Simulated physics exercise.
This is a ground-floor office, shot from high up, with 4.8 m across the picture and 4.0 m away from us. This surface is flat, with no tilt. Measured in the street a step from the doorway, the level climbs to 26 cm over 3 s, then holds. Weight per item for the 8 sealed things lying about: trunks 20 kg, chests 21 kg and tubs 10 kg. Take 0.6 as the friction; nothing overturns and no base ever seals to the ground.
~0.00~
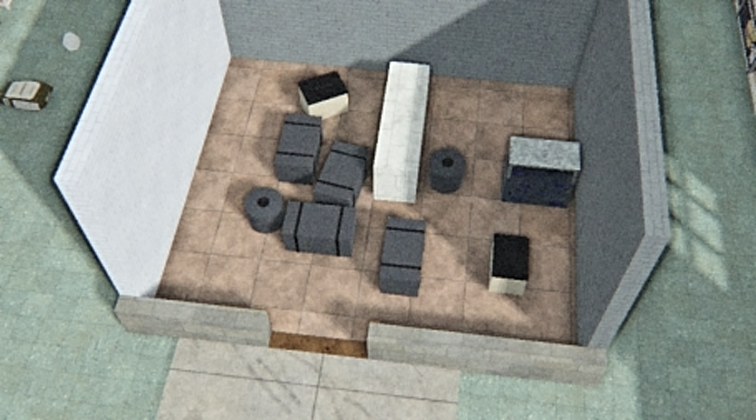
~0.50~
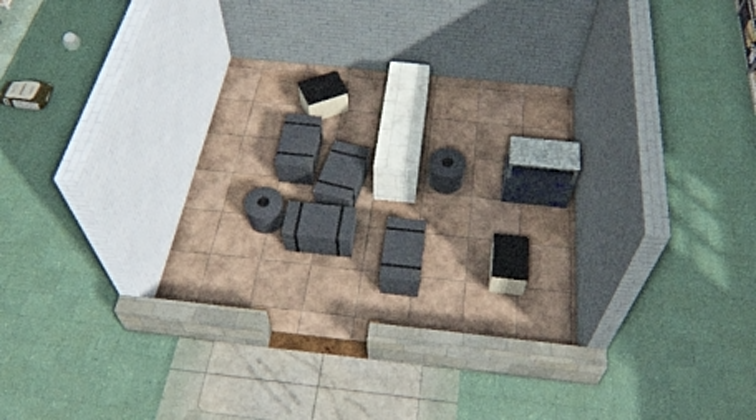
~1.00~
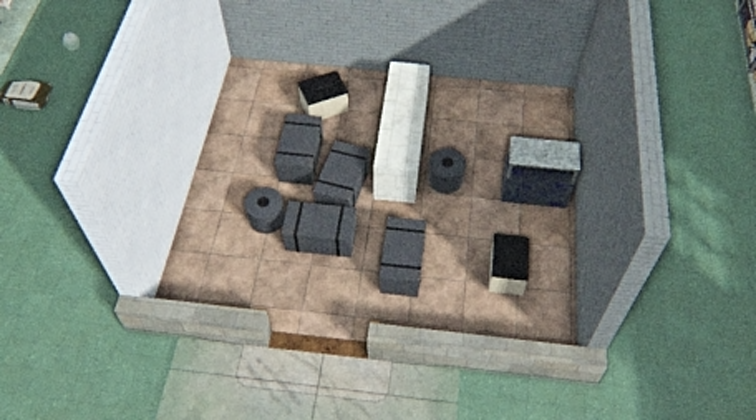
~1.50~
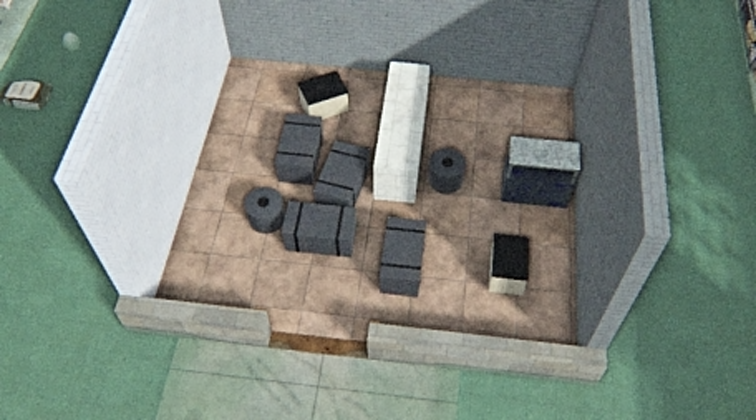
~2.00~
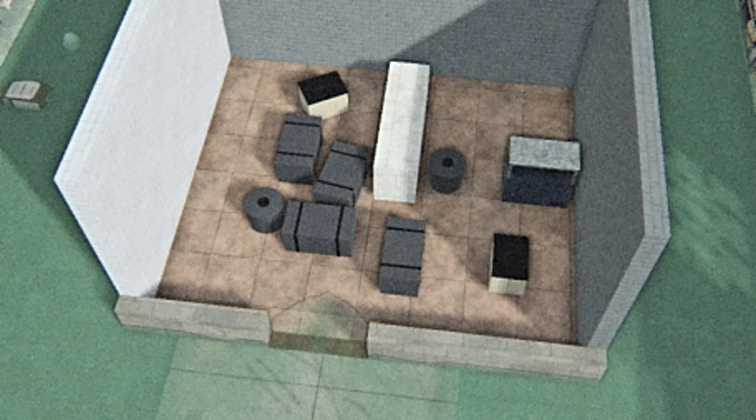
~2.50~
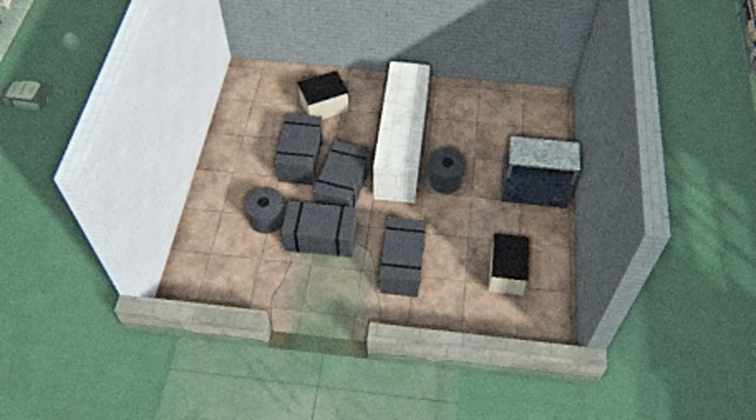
Greenish water crept over the paving around a roofless room, gradually covering the front path, then slipped through the doorway and spread a little way across the tiled floor, while the dark chests and tubs inside stayed put.
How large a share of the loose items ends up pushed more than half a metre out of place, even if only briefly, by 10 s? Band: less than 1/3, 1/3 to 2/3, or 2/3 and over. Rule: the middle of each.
My guess is it lands in the top band.
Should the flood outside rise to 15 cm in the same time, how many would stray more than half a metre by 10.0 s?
In that case the number is 3.
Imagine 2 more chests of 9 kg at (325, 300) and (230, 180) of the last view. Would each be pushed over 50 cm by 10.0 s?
Order as asked: Farther and farther.
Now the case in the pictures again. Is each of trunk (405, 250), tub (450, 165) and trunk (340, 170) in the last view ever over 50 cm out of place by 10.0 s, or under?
Result, in turn: Exceeded / stayed within / exceeded.
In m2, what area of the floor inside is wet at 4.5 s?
Roughly 9.5 m2 of it is wet.
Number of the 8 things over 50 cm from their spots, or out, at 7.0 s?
By my reckoning, 5.
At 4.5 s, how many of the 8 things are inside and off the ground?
1 at that moment.
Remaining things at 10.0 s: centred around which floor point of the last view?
Averaged position, last view: Near pixel (387, 155).
After 3.5 s 0 of 8 are over 50 cm from their spots; 0 afloat.
After 4.5 s 4 of 8 are over 50 cm from their spots; 1 afloat.
After 7.0 s 5 of 8 are over 50 cm from their spots; 4 afloat.
After 10.0 s 6 of 8 are over 50 cm from their spots, and 6 have been at some point; 7 afloat.
